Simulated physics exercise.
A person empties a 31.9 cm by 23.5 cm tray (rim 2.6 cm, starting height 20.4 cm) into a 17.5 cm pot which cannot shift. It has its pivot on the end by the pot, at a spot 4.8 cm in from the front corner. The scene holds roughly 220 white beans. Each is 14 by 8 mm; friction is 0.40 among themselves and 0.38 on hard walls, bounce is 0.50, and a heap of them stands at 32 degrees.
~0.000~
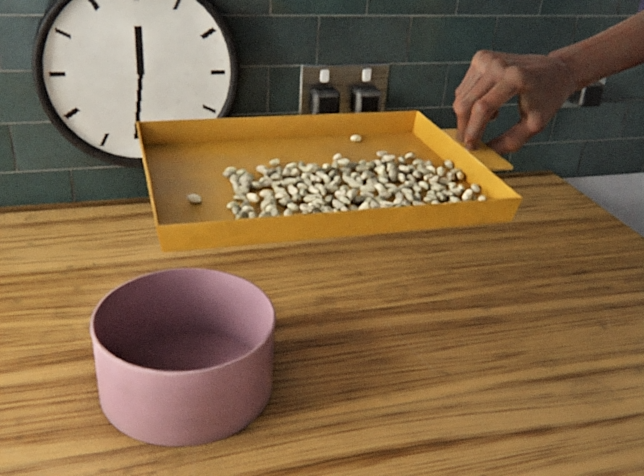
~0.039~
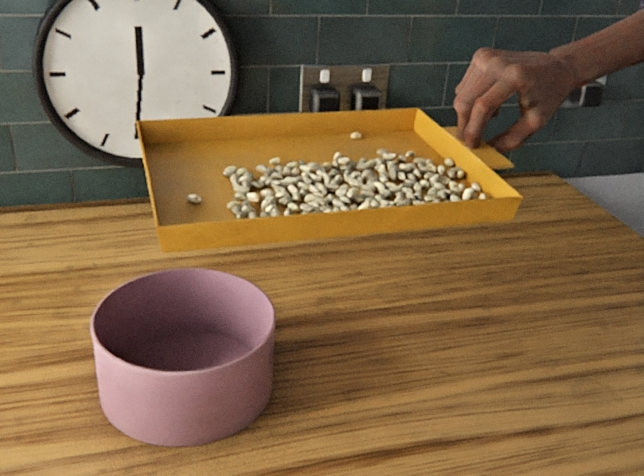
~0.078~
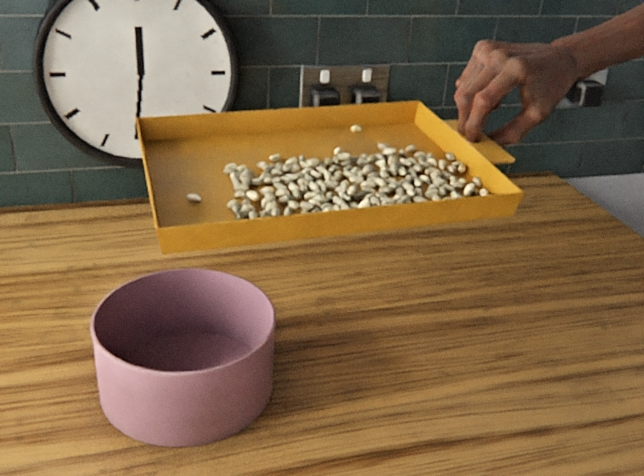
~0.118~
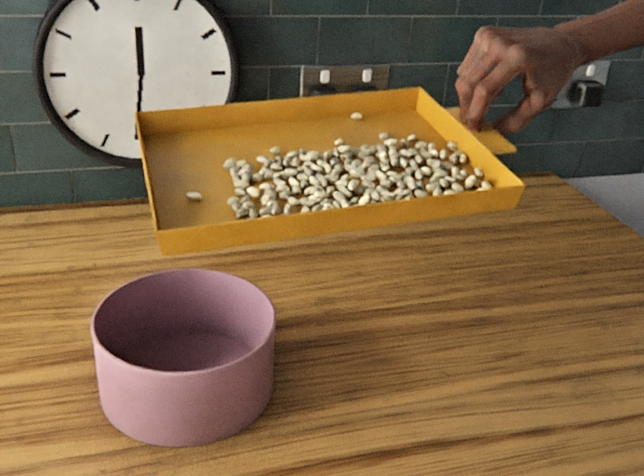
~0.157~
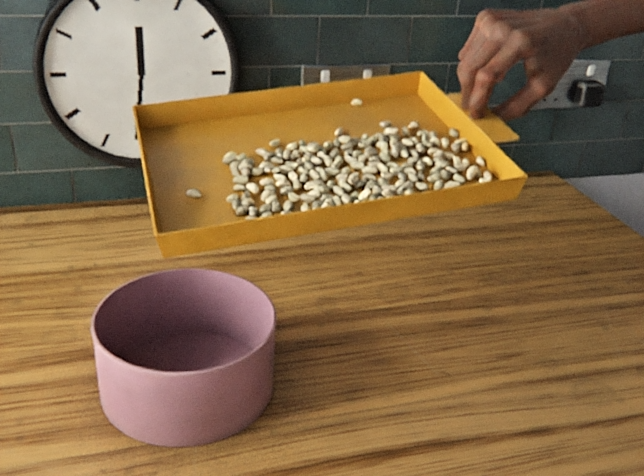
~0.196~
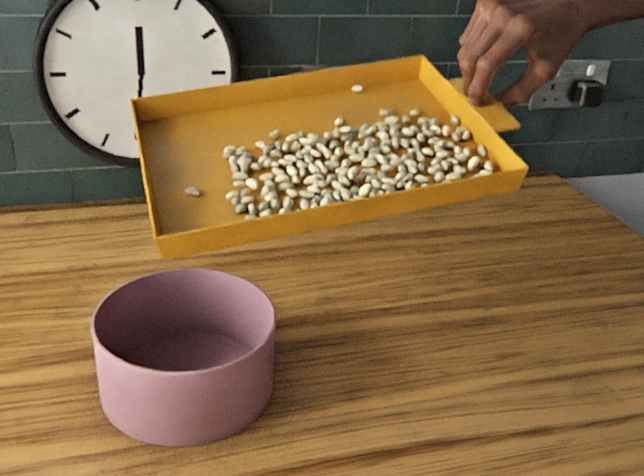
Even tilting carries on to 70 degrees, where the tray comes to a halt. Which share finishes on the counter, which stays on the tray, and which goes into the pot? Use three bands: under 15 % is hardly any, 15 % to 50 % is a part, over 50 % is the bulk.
Shares - counter: The bulk; tray: A part; pot: Hardly any.
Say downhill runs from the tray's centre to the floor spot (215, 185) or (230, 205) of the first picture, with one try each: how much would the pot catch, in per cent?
First try: Around 5 percent; second try: Around 5 percent.
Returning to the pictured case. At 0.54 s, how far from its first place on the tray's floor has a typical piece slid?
Displacement on the tray: Roughly 4 cm.
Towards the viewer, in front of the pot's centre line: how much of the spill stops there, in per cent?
100 %.
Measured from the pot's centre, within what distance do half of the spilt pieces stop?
18 cm.
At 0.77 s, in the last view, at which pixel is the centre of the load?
Near (260, 184).
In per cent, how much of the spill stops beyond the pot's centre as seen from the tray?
Share: Around 90 %.
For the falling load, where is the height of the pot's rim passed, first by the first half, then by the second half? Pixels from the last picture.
First near (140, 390), then at (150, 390).
After 0.54 s, tilt 40 degrees; the tray holds 100 %, the pot 0 %.
After 0.77 s, tilt 59 degrees; the tray holds 100 %, the pot 0 %.
Then, at 1.11 s, tilt 70 degrees; the tray holds 65 %, the pot 0 %.
At rest (2.7 s), counter 65 %, tray 35 %, pot 0 %.
